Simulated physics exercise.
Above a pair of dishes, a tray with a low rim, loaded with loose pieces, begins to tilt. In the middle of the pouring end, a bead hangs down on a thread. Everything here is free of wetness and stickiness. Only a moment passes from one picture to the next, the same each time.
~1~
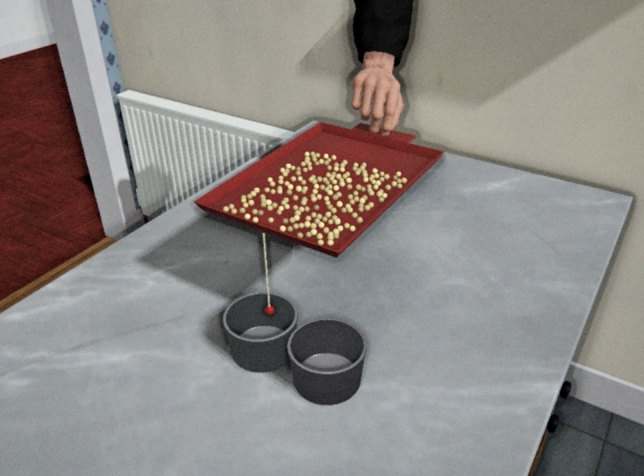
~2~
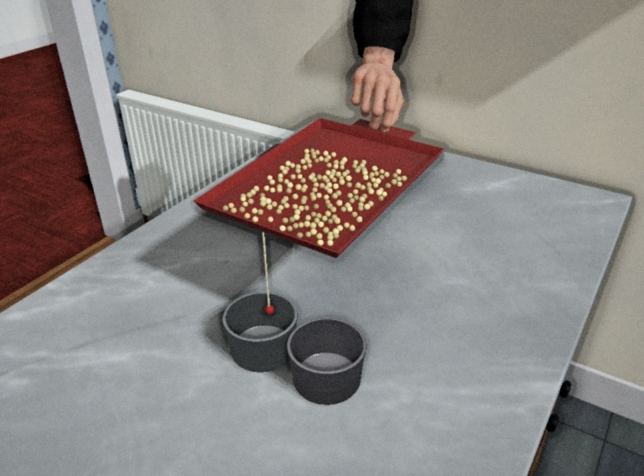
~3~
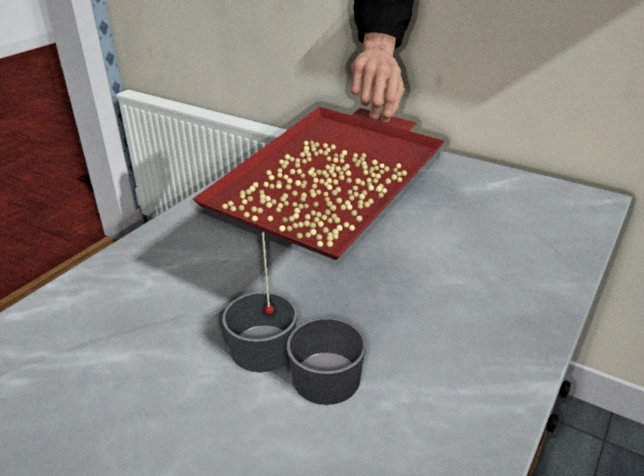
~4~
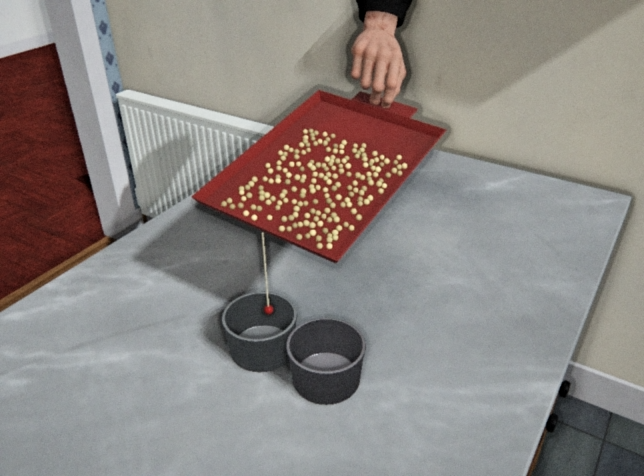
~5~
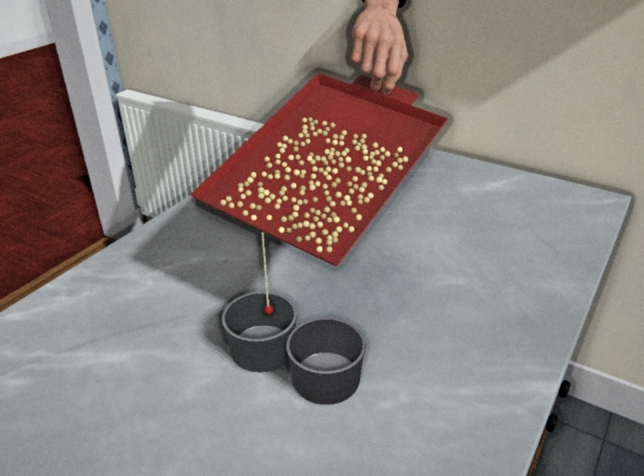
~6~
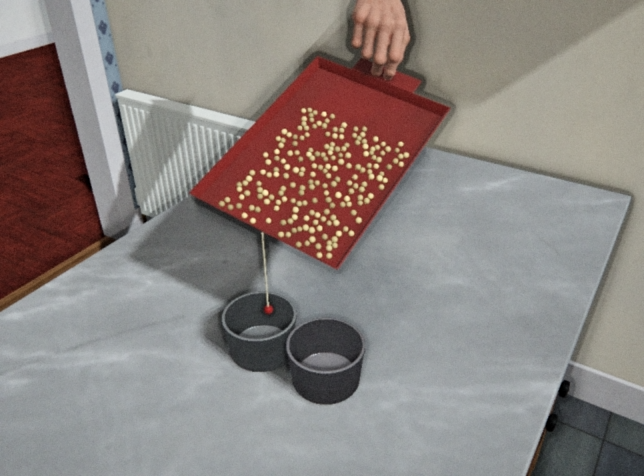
A red tray scattered with pale soya beans is held by its handle above two dark grey round dishes standing side by side on a grey marbled table, seen from above at an angle. A red bead hangs on a thread from the tray's near edge, before a beige wall and white radiator. The hand raises the far end, steepening the tray and tilting its near edge slightly rightward, while beans shift slightly and the camera stays still.
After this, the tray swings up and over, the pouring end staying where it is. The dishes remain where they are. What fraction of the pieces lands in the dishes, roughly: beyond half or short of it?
The dishes will gather the main share.
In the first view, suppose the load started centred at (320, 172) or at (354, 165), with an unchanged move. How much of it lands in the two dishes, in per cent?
First case: Close to 60 %; second case: Close to 30 %.
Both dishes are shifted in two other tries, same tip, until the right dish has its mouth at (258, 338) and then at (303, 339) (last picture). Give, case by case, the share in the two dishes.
Respectively 0 % and 40 %.
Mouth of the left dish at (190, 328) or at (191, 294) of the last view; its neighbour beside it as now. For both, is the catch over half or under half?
Result, first place: Not as much as half; second place: Not as much as half.
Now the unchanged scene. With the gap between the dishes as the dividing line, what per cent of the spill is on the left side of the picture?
About 30 percent.
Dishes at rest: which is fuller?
Observation: The one at right.
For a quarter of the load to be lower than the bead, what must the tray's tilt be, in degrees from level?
About 70 degrees.
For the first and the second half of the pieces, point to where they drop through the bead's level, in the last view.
At (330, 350) for the first part, then at (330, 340) for the others.
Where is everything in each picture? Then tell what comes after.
In the first picture, corners of the pouring end at (202, 201) and (337, 247), level; middle of the load at (330, 193), soya beans; left dish at (240, 351); right dish at (307, 383); bead on its thread at (269, 310).
In the second picture, corners of the pouring end at (201, 200) and (336, 248), level; middle of the load at (330, 191).
In the third picture, corners of the pouring end at (200, 198) and (336, 250), tipped barely, lowest at the right corner; middle of the load at (326, 184).
In the fourth picture, corners of the pouring end at (199, 195) and (336, 254), tipped a little, lowest at the right corner; middle of the load at (326, 178).
In the fifth picture, corners of the pouring end at (198, 193) and (335, 258), tipped clearly, lowest at the right corner; middle of the load at (325, 173).
In the sixth picture, corners of the pouring end at (197, 191) and (335, 262), tipped clearly, lowest at the right corner; middle of the load at (325, 171), about half on the move; left dish at (239, 350); right dish at (306, 382).
Soon after the last picture, tray tipped steeply; about half on the tray; a small part in the right dish; a stray few outside both; about half in the air.
A little later, tray tipped past a quarter turn; most in the right dish; about a quarter outside both; a stray few in the air.
Later still, tray tipped past a quarter turn; most in the right dish; about a quarter outside both.
At rest, tray tipped past a quarter turn; most in the right dish; none in the left dish; about a quarter outside both.
